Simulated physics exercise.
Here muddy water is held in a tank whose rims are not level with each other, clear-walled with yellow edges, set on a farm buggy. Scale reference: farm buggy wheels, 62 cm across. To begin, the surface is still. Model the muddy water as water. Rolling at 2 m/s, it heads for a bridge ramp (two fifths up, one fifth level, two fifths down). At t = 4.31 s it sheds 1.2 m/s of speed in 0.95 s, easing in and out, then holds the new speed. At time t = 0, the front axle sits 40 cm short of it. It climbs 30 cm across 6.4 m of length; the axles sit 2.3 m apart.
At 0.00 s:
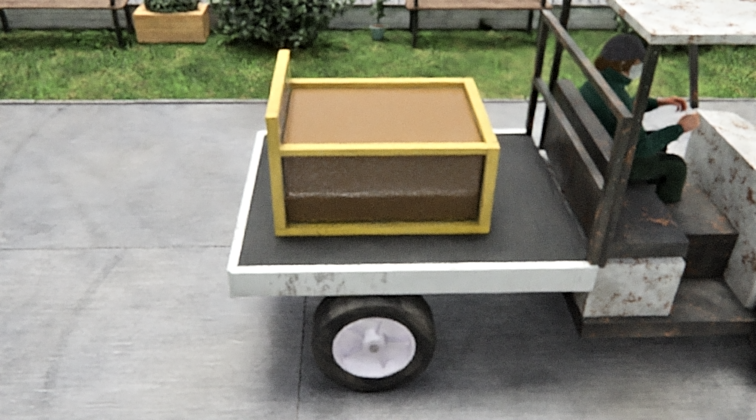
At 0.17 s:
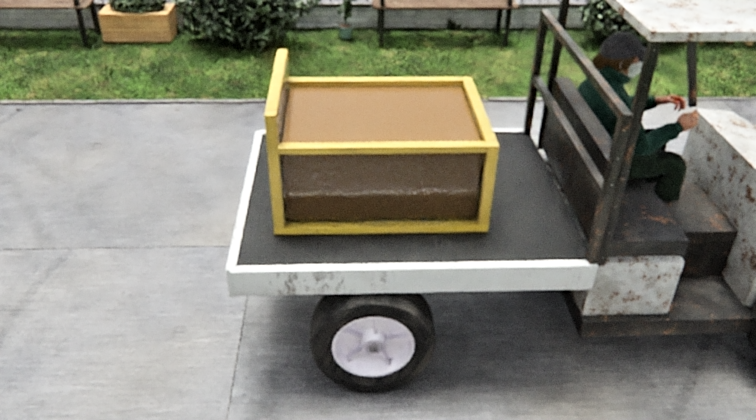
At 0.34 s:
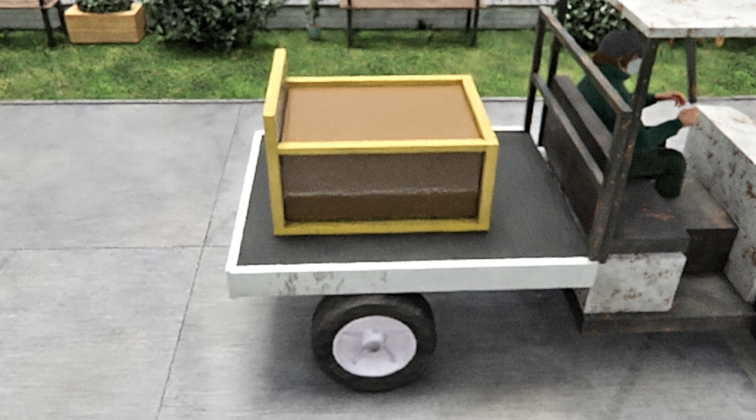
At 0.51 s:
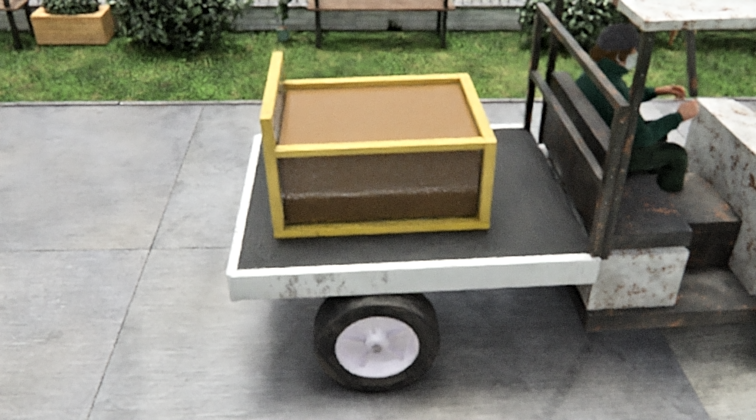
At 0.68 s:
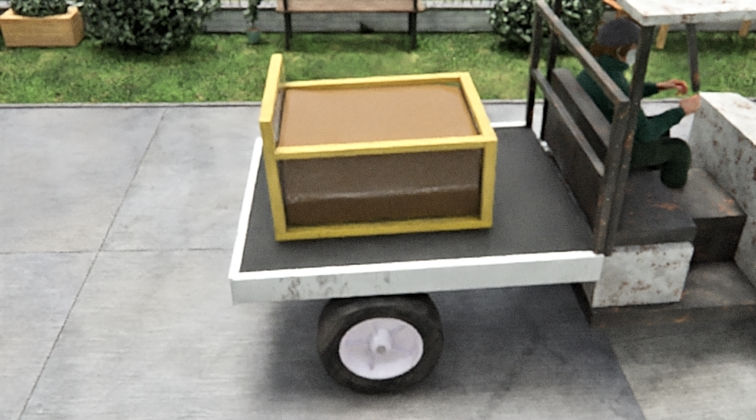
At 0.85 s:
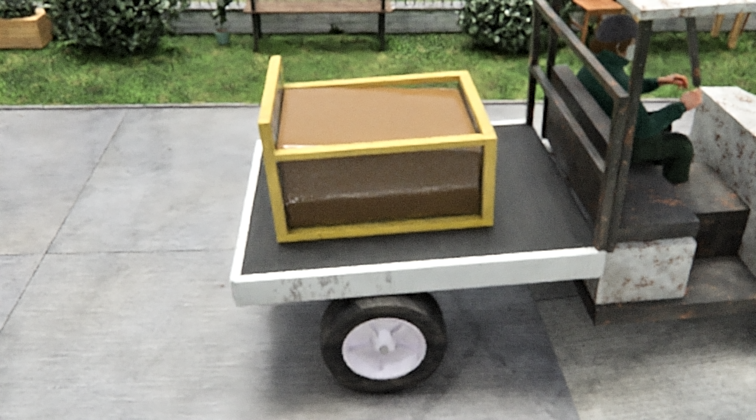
A driver in green steers a farm buggy rightward past grass and benches, its yellow-edged tank of muddy water tilting slightly nose up.
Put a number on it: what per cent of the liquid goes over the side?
Close to 11 per cent goes over.
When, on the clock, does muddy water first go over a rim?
The first spill comes at around 2.2 s.
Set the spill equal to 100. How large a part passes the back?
Fraction of spill: Roughly 0%.
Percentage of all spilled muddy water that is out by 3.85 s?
By that time, around 20 percent of it is out.
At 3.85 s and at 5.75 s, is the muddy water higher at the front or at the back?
Towards the fore, and after that towards the aft.
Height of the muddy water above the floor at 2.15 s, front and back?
I'd say some 40 centimetres in front and some 40 centimetres behind.
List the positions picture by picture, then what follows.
In the first frame, the surface is at (468, 141) by the front wall; at (298, 142) by the back wall; it lies level with the rim line; the front is on the right, levels are read along the near wall; a wheel hub at (374, 355).
In the second frame, the surface is at (467, 139) by the front wall; at (297, 141) by the back wall; it lies level with the rim line.
In the third frame, the surface is at (466, 138) by the front wall; at (296, 141) by the back wall; it lies level with the rim line.
In the fourth frame, the surface is at (465, 136) by the front wall; at (294, 143) by the back wall; it lies level with the rim line; the tank is 2° nose up.
In the fifth frame, the surface is at (293, 143) by the back wall; it lies level with the rim line; the tank is 3° nose up.
In the sixth frame, the surface is at (292, 141) by the back wall; it climbs 5° towards the back; a wheel hub at (385, 356); the tank is 4° nose up.
After 2.15 s the surface is 40 cm up at the front and 41 cm at the back; nothing has left.
After 3.85 s the surface is 41 cm up at the front and 35 cm at the back; 2 per cent is out, over the front.
After 5.75 s the surface is 27 cm up at the front and 47 cm at the back; 9 per cent is out, over the front.
After 8.24 s 11 per cent is out, over the front, 29 of 273 litres.
